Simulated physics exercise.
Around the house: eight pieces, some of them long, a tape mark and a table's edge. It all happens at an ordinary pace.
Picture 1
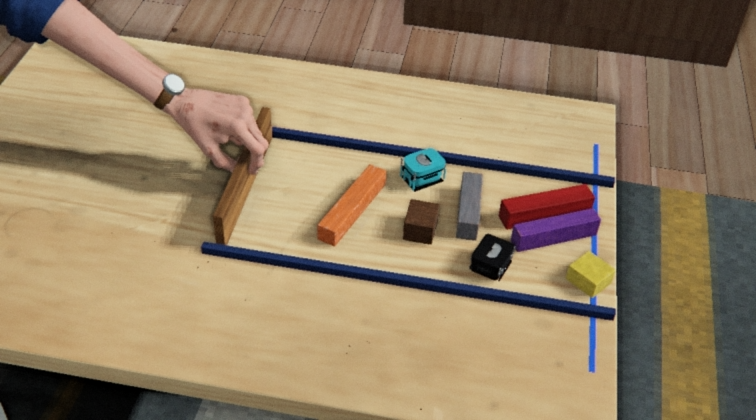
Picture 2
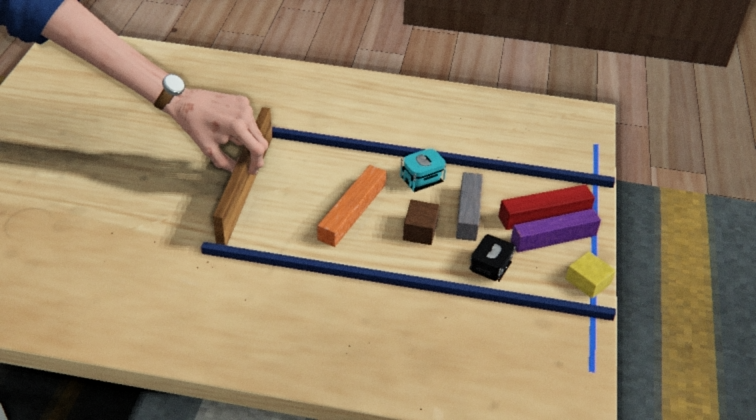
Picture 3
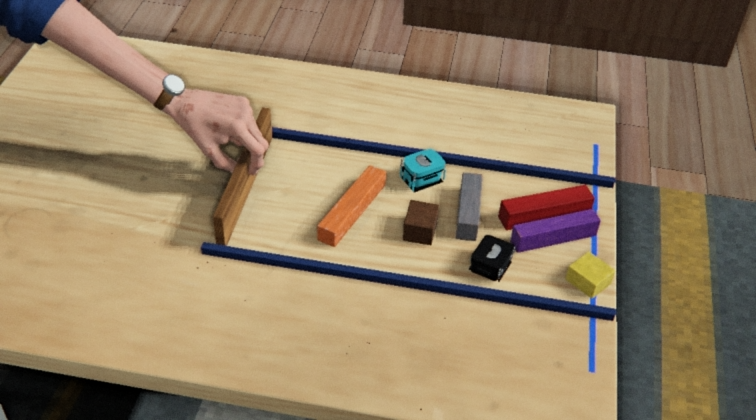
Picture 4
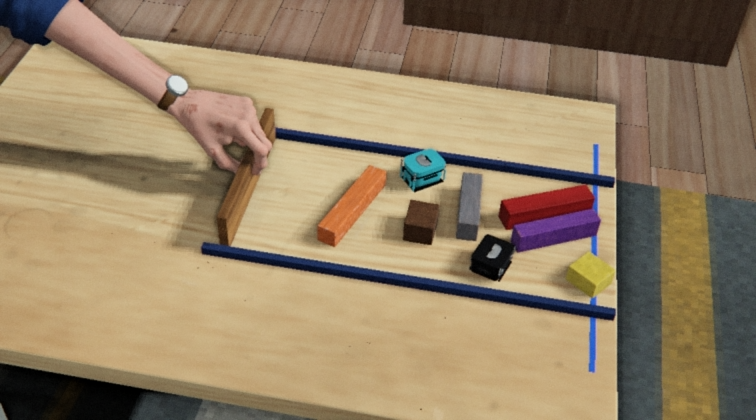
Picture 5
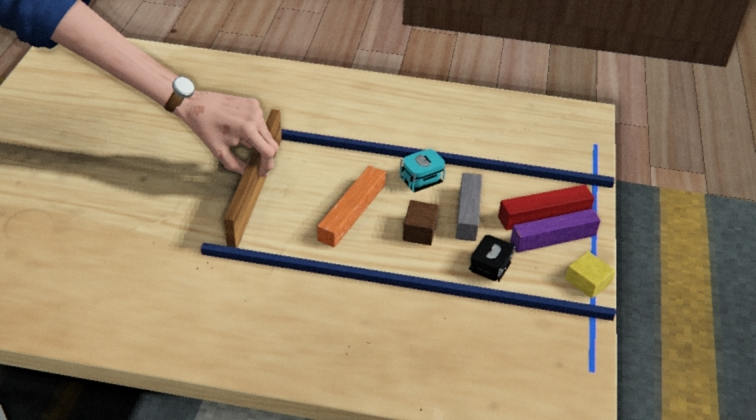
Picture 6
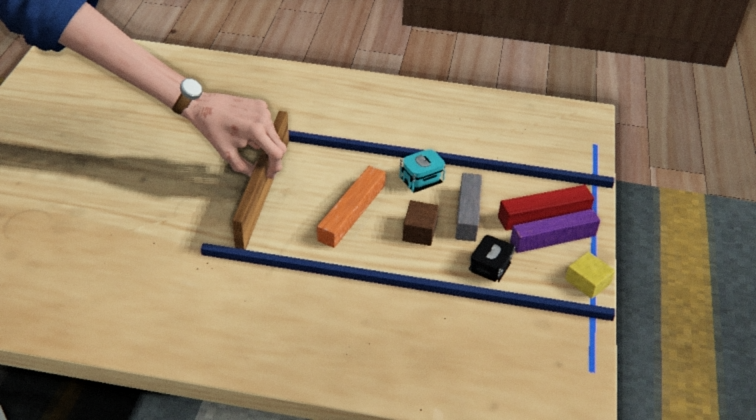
A hand wearing a watch grips an upright wooden board at the left of a pale tabletop, seen from above at an angle, with plank flooring behind. Between two dark blue rails lie orange, brown, grey, red, purple and yellow blocks, with teal and black cases, near a blue line at right. The hand slides the board slightly rightward, while the pieces and camera stay still.
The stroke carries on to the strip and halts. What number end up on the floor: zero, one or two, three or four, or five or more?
The number that fall off is five or more.
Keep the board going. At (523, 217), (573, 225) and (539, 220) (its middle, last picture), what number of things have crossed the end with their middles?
Past the end: 1, 4 and 3.
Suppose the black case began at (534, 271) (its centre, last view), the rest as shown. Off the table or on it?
Then it goes over.
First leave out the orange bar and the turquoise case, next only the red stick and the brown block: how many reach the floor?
The counts: 4 and 4.
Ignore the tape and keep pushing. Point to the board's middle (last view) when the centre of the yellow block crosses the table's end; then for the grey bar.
At (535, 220) for the yellow block; at (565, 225) for the grey bar.
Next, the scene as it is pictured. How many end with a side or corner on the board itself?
In contact: 2.
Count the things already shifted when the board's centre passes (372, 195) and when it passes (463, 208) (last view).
By then 1, and 7.
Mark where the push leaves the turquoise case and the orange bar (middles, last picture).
The turquoise case stops around (610, 191); the orange bar around (606, 245).
Soon after, none off yet; yellow block at rest near (590, 275); purple bar at rest near (555, 231); red stick at rest near (546, 207).
Then, none off yet; yellow block at rest near (590, 275); purple bar moved a little near (574, 243); red stick moved a little near (590, 204).
At rest, the number that fall off is five or more; fallen, brown block, grey bar, black case, red stick, purple bar and yellow block.
